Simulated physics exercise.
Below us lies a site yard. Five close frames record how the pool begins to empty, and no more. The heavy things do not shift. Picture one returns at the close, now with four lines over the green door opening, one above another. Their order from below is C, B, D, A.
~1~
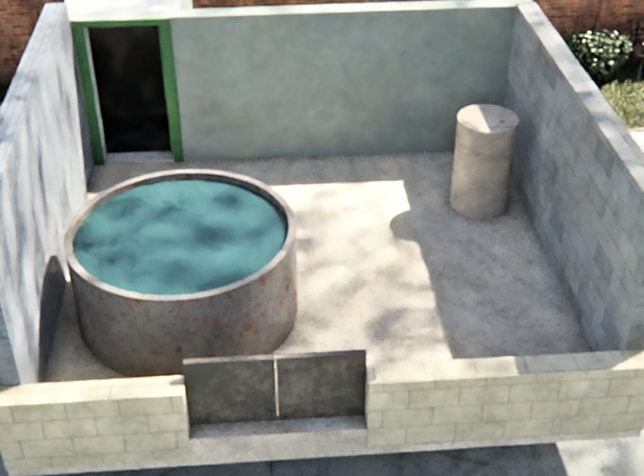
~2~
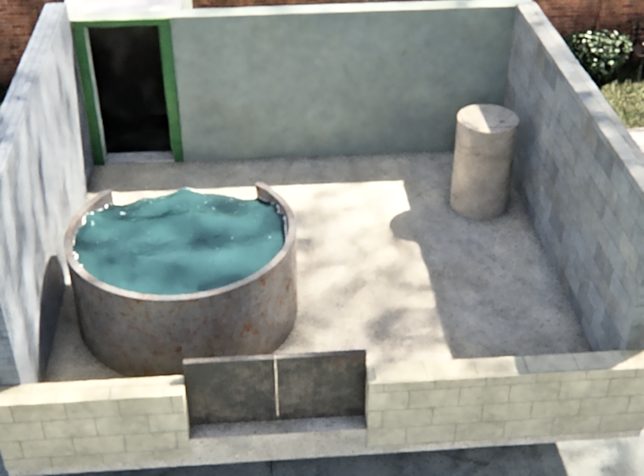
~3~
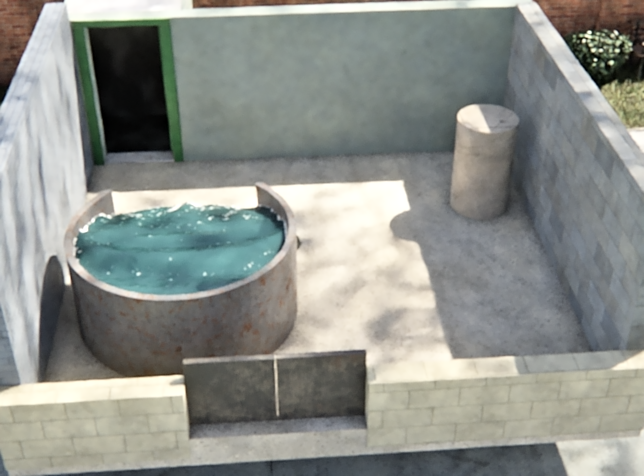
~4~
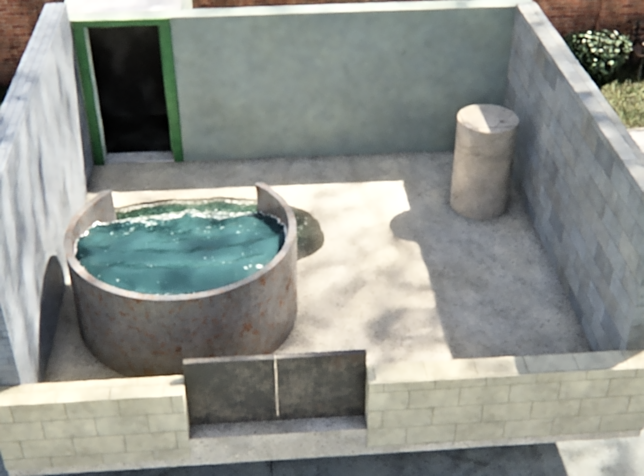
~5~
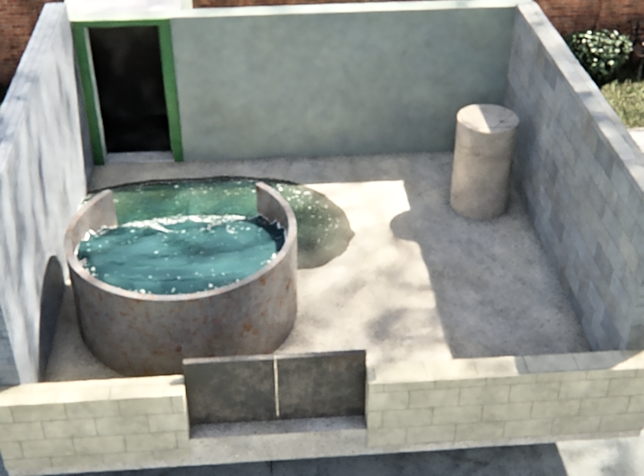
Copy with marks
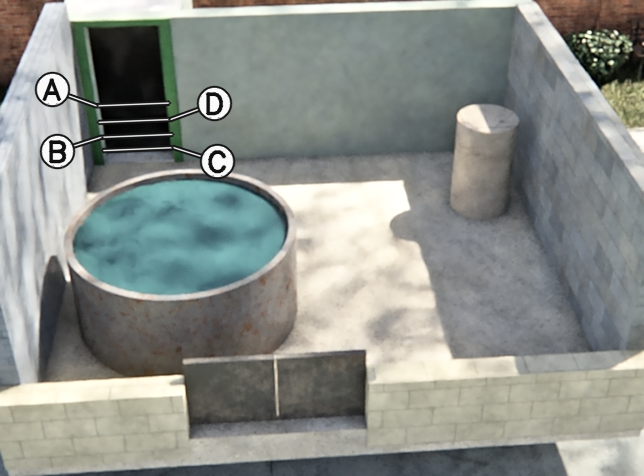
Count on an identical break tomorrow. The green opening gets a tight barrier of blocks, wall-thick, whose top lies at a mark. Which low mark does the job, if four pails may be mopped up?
D is the one.
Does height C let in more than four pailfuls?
Yes, it does.
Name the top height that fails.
Height B.
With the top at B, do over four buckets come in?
Yes, it does.
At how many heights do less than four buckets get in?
Two.
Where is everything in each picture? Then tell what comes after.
In the first frame, water in the pool at rest, its middle at (182, 235); foot of the green doorway at (140, 163); shut gate at (276, 366).
In the second frame, water covers 2 % of the ground, its front hidden from here.
In the third frame, water covers 7 % of the ground, its front hidden from here.
In the fourth frame, 14 % of the ground under water, visible out to (308, 246).
In the fifth frame, 23 % of the ground under water, visible out to (341, 224).
In white, A at (132, 104); B at (136, 135); C at (138, 149); D at (134, 120); from the bottom up C, B, D, A.
For height A, nothing gets over.
For height B, about 11 bucketfuls get in.
For height C, dozens of bucketfuls pour in.
For height D, a splash gets over, under a bucket.
